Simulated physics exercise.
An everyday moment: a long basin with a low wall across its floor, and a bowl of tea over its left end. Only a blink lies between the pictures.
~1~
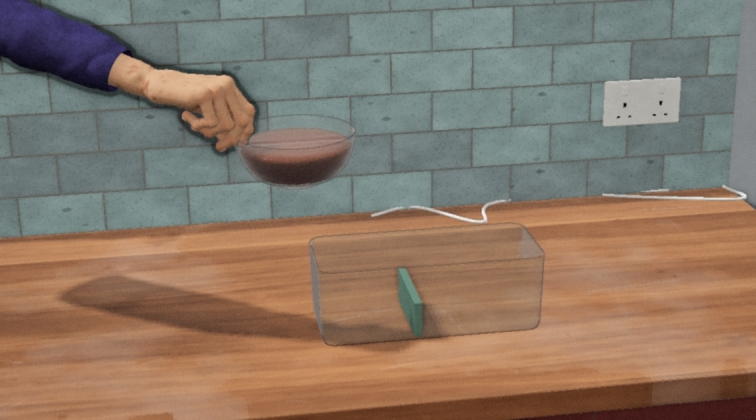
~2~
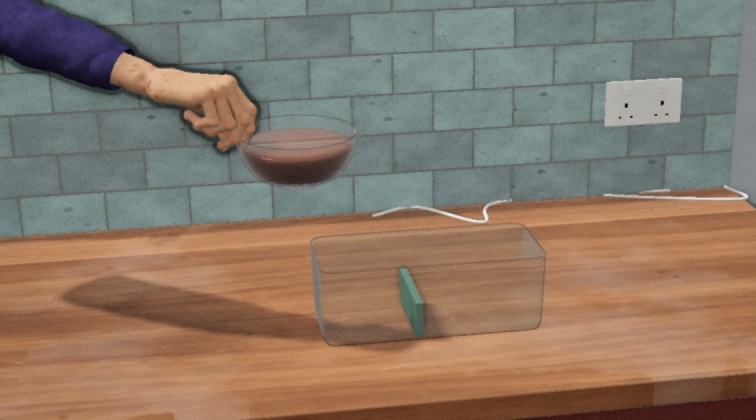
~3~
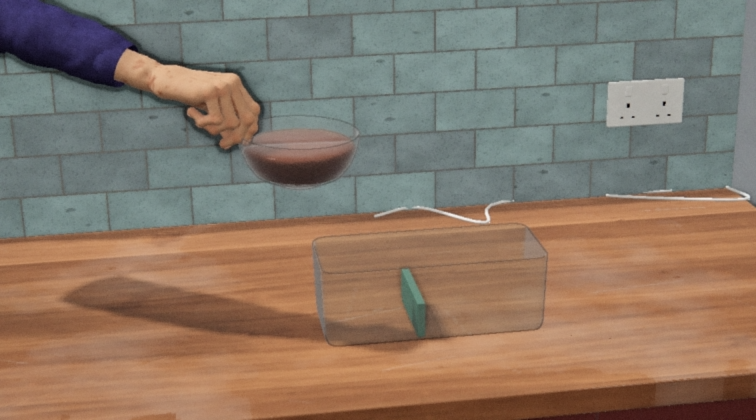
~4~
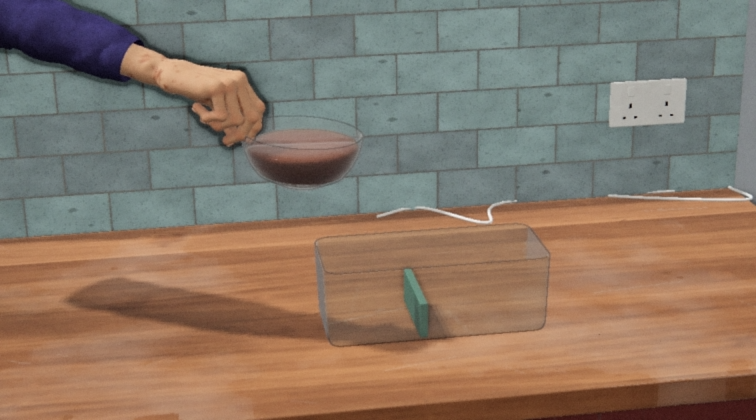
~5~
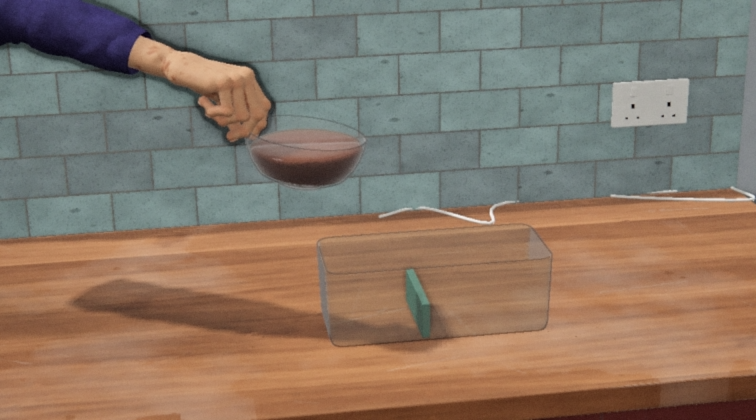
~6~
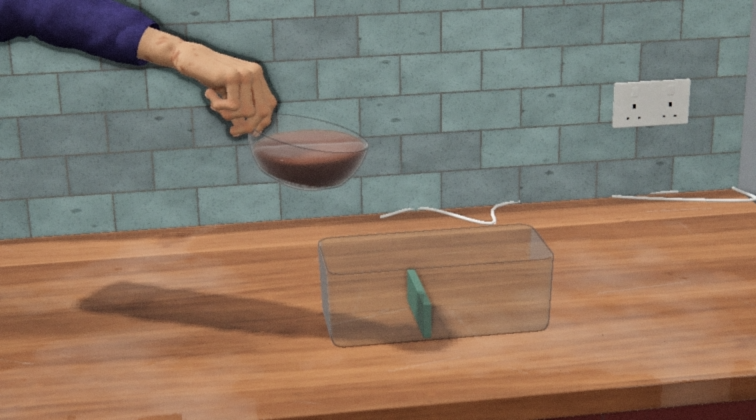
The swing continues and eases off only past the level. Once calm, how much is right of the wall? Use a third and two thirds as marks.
In the end from a third to two thirds is right of the wall.
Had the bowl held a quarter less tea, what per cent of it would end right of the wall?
It comes to 25 per cent or so.
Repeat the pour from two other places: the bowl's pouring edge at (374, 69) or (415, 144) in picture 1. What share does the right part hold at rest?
Roughly 80 per cent, and 95 per cent.
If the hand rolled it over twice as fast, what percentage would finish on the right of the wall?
Close to 30 per cent.
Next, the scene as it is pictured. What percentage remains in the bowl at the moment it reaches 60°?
Some 45 per cent.
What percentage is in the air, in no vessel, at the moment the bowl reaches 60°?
It comes to 30 per cent or so.
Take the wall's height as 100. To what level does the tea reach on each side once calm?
Some 50 per cent left and 30 right.
A moment on, the tilt is 60° and 45 per cent is still to pour, 10 is left of the wall and 13 right of it.
Next, the tilt is 91° and 3 per cent is still to pour, 48 is left of the wall and 42 right of it.
Then the tilt is 100° and 0 per cent is still to pour, 57 is left of the wall and 43 right of it.
Later the tilt is 100° and 0 per cent is still to pour, 57 is left of the wall and 43 right of it.
Finally, 57 per cent lies left of the wall, 42 right of it and 1 outside.
